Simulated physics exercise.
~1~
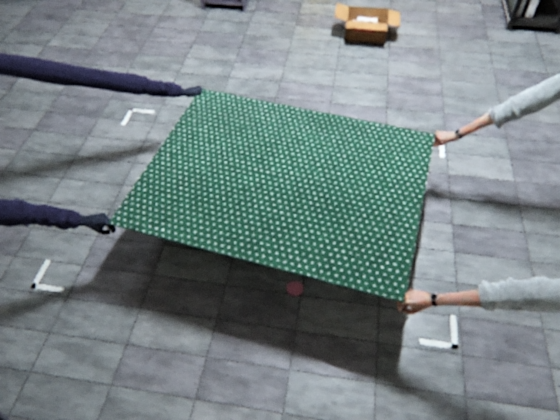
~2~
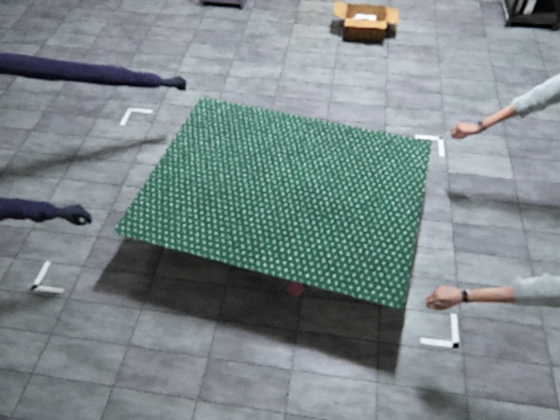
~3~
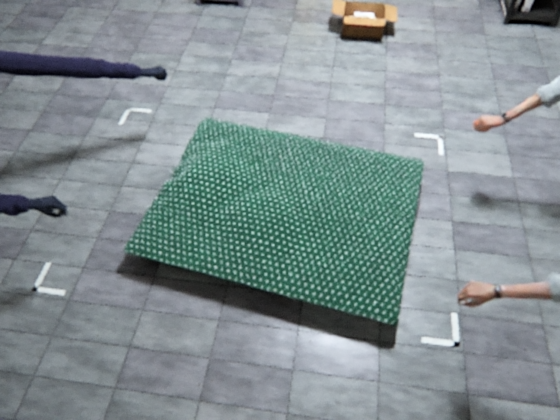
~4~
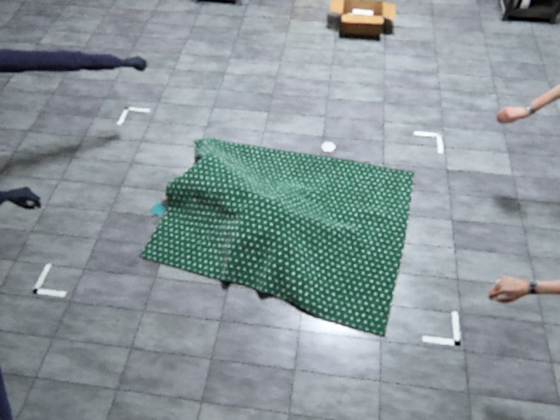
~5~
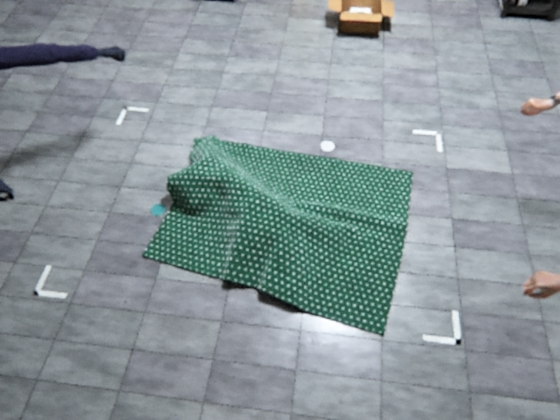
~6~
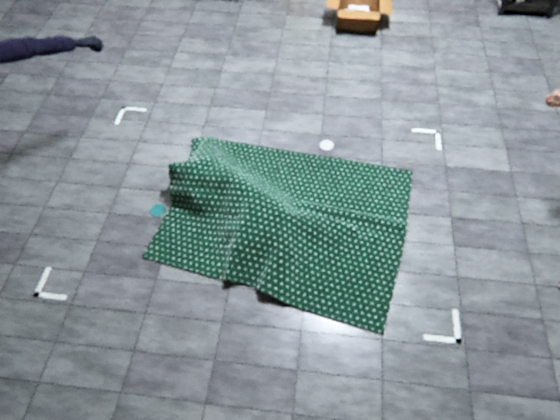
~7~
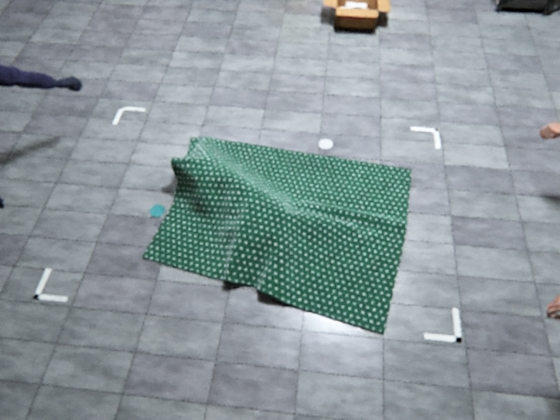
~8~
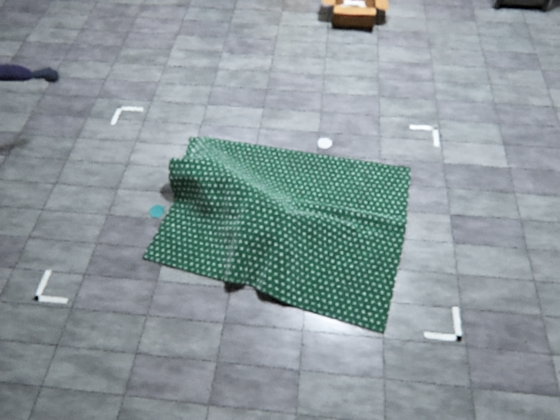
On a grey tiled floor, four hands drop a green dotted cloth, which settles rumpled.
